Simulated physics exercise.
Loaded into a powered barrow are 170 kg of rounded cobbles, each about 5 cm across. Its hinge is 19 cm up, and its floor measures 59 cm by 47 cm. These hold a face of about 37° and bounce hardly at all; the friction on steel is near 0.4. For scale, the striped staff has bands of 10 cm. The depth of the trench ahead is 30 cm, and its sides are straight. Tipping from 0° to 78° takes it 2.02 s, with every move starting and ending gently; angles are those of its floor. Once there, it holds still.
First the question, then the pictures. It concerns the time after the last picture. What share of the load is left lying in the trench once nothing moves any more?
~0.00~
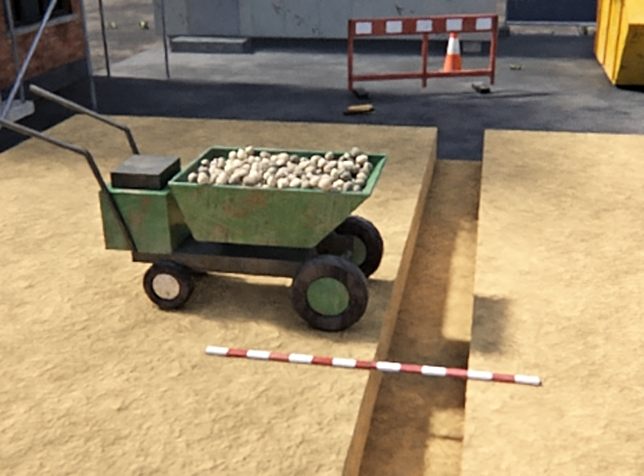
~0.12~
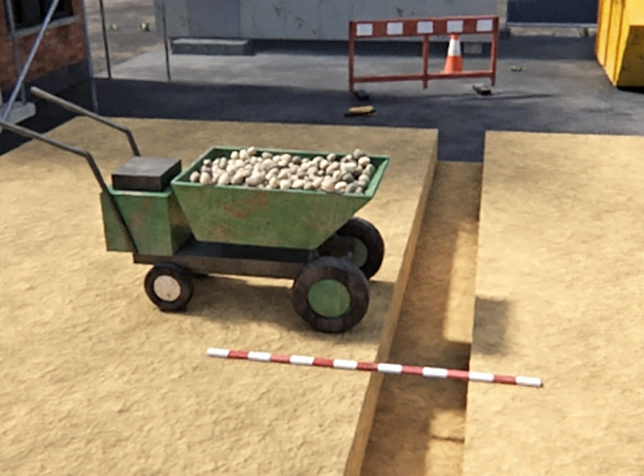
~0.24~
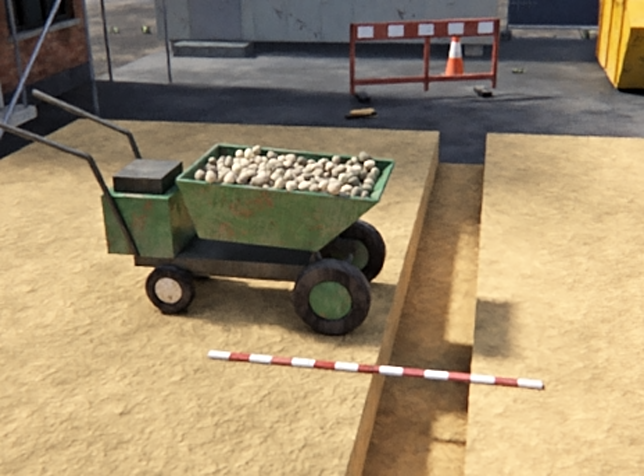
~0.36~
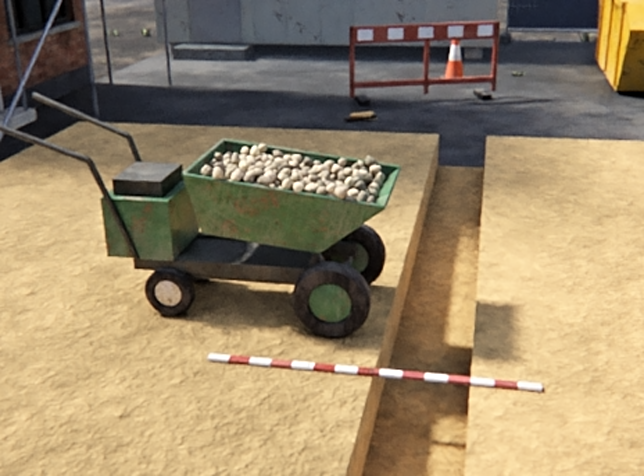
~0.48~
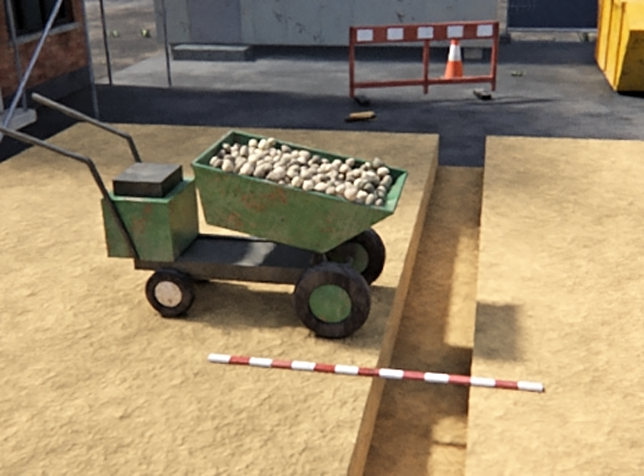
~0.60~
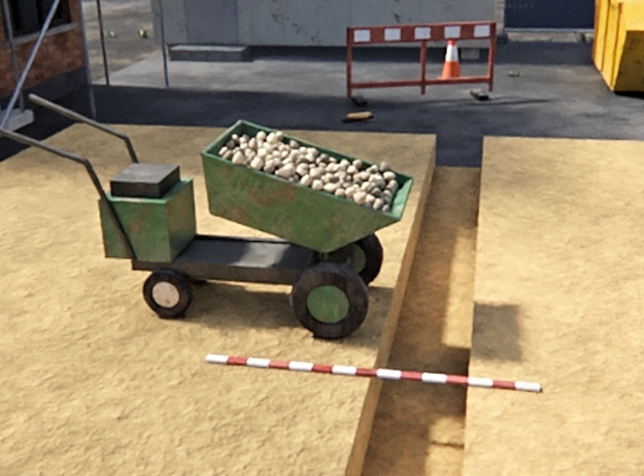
About 41 per cent.
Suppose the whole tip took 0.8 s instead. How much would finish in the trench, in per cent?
With that change, it comes to around 30 per cent.
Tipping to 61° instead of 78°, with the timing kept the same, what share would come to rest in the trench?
Some 50 in a hundred, I'd say.
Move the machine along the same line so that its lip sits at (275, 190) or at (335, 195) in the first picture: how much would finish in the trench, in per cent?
Around 85 and then 85 percent.
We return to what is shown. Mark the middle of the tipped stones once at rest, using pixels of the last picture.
(494, 319).
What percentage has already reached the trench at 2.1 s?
Some 25 per cent.
After 1.5 s the floor is at 66°; 90 % in the tray, 5 % in the trench, 5 % past the trench; the foremost stones are at (499, 317).
After 2.1 s the floor is at 78°; 20 % in the tray, 24 % in the trench, 56 % past the trench; the foremost stones are past the picture's edge.
After 2.5 s the floor is at 78°; 3 % in the tray, 36 % in the trench, 61 % past the trench; the foremost stones are past the picture's edge.
After 4.4 s the floor is at 78°; 0 % in the tray, 41 % in the trench, 59 % past the trench; the foremost stones are past the picture's edge.
